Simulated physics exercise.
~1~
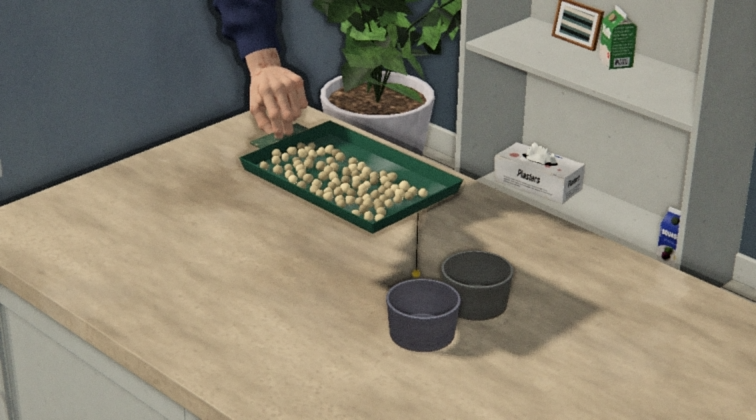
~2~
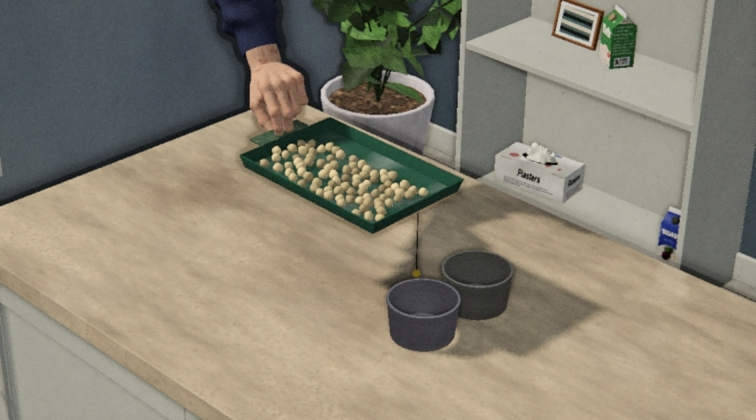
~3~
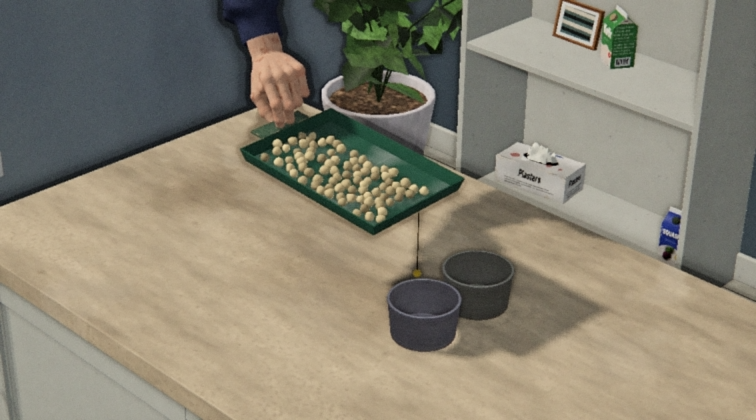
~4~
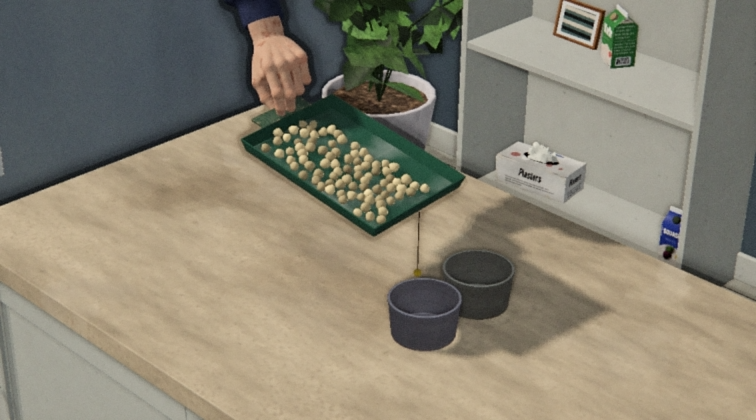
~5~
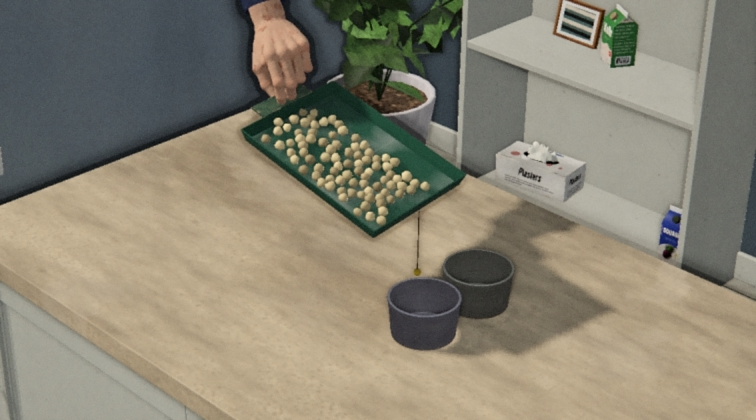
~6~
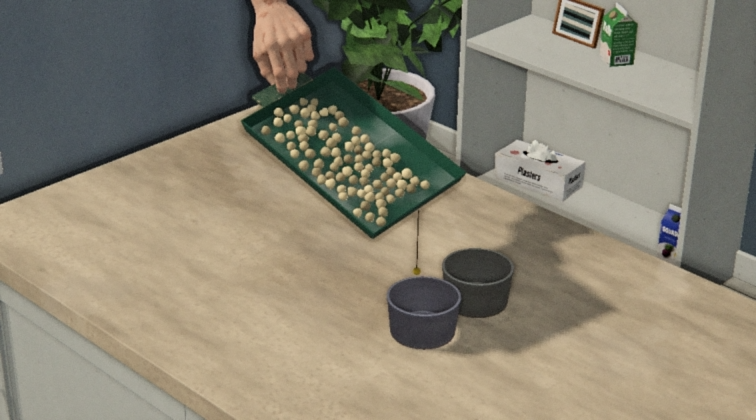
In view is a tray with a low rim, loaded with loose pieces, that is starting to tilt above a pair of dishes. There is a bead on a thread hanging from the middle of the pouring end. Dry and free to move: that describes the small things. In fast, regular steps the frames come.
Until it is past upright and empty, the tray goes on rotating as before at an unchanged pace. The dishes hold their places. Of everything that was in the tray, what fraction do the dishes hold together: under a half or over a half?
Together they hold under a half.
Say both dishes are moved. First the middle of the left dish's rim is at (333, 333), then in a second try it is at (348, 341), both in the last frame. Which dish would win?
Trial one goes to the right of the two, trial two to the right of the two.
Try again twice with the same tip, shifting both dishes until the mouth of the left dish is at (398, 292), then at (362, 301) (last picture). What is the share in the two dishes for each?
40 %, then 60 %.
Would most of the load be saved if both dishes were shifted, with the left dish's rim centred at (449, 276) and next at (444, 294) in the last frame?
The first time it's lower than half, the second time lower than half.
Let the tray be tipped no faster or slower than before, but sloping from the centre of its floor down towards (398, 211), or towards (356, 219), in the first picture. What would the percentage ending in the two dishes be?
Around 40 percent for the first aim and around 20 percent for the second.
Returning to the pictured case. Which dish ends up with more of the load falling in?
Observation: The one at left.
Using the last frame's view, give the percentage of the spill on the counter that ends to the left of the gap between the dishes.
Roughly 100 percent.
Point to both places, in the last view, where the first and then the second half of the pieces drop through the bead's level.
The opening part goes through (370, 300); what follows goes through (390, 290).
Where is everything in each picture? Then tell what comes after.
Corners of the pouring end at (373, 221) and (458, 180), level; middle of the load at (346, 180), macadamia nuts; left dish at (449, 327); right dish at (503, 296); bead on its thread at (416, 274), in the first frame.
Corners of the pouring end at (373, 221) and (458, 179), level; middle of the load at (346, 179), in the second frame.
Corners of the pouring end at (374, 223) and (459, 178), tipped barely, lowest at the left corner; middle of the load at (347, 175), in the third frame.
Corners of the pouring end at (375, 225) and (460, 176), tipped a little, lowest at the left corner; middle of the load at (348, 169), in the fourth frame.
Corners of the pouring end at (375, 227) and (461, 174), tipped clearly, lowest at the left corner; middle of the load at (348, 164), in the fifth frame.
Corners of the pouring end at (374, 229) and (461, 172), tipped clearly, lowest at the left corner; middle of the load at (348, 159); left dish at (450, 324); right dish at (503, 293), in the sixth frame.
Soon, tray tipped steeply; all on the tray.
A while on, tray tipped past a quarter turn; a small part on the tray; about a quarter in the left dish; about half outside both; about a quarter in the air.
Towards the end, tray tipped past a quarter turn; about a quarter in the left dish; most outside both.
Finally, tray tipped past a quarter turn; about a quarter in the left dish; none in the right dish; most outside both.
